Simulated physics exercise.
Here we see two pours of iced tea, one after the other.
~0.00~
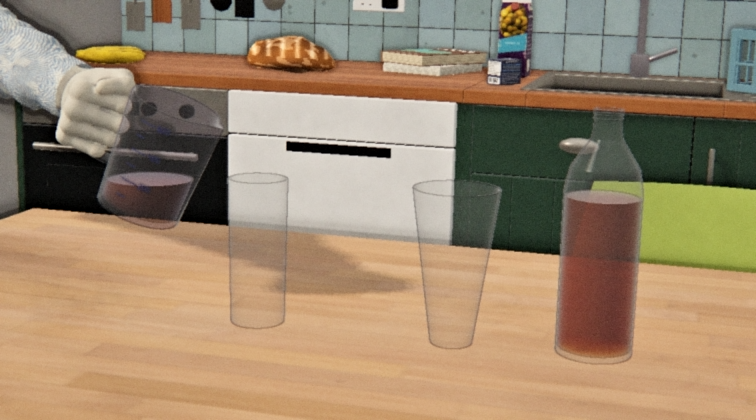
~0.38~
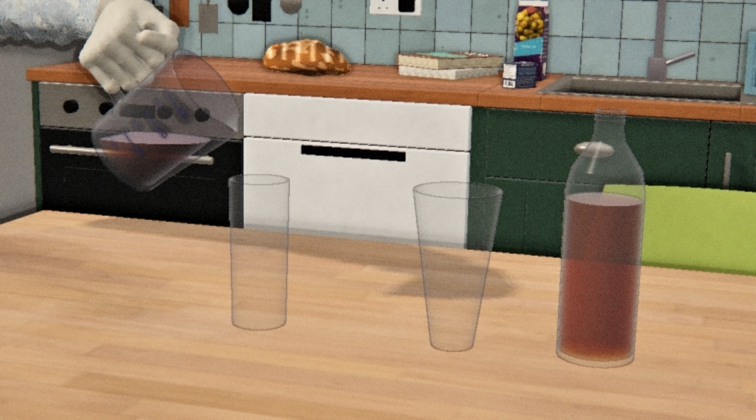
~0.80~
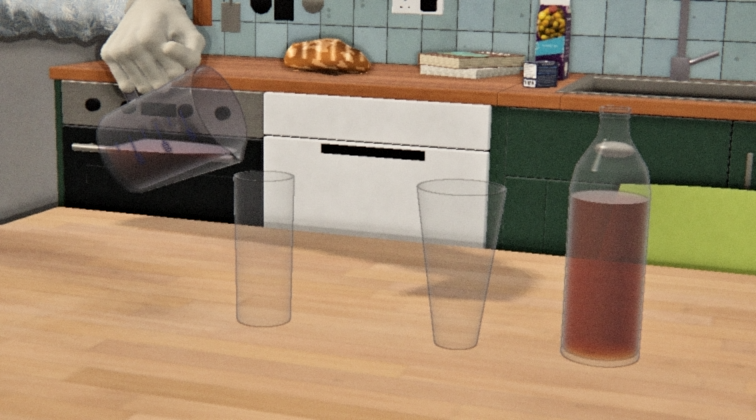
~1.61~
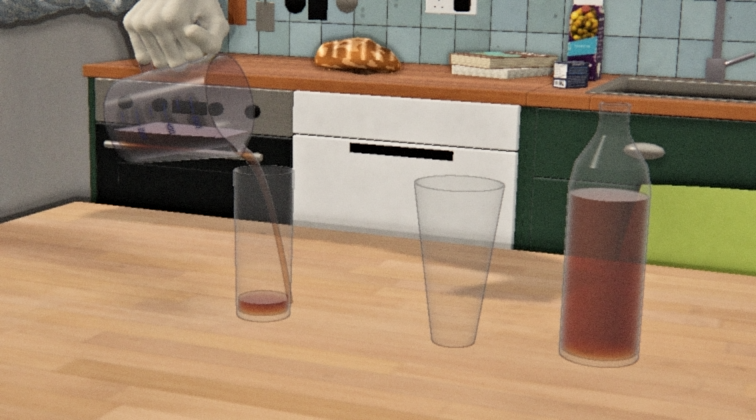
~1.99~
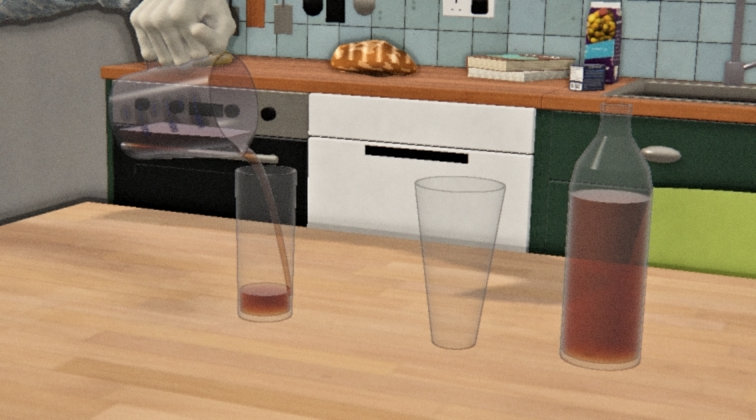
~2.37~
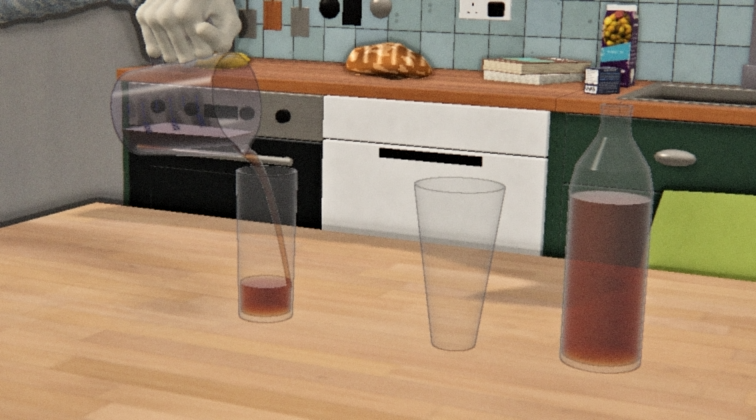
A measuring jug of reddish-brown liquid, held by a pale gloved hand at the left, tilts further and shifts right toward a straight, empty glass. A thin stream then runs from its lip into that glass, and the liquid there rises slowly, while the flared glass stays empty beside the partly filled bottle.
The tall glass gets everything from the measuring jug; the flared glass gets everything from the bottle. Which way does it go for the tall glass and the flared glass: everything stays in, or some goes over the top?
Outcome: I expect the tall glass will keep it all in; I expect the flared glass will spill.
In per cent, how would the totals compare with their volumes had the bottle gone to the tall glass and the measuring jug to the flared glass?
In order: 180 in a hundred and 40 in a hundred.
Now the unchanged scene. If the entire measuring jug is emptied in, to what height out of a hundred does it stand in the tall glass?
I reckon it comes up near 50 per cent.
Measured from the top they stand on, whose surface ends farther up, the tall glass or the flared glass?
The level ends higher in the flared glass.
After 3.4 s, the tall glass is about a third full.
After 5.2 s, the tall glass is about half full.
After 21.2 s, the tall glass is about half full; the flared glass is full to the brim and overflowed.
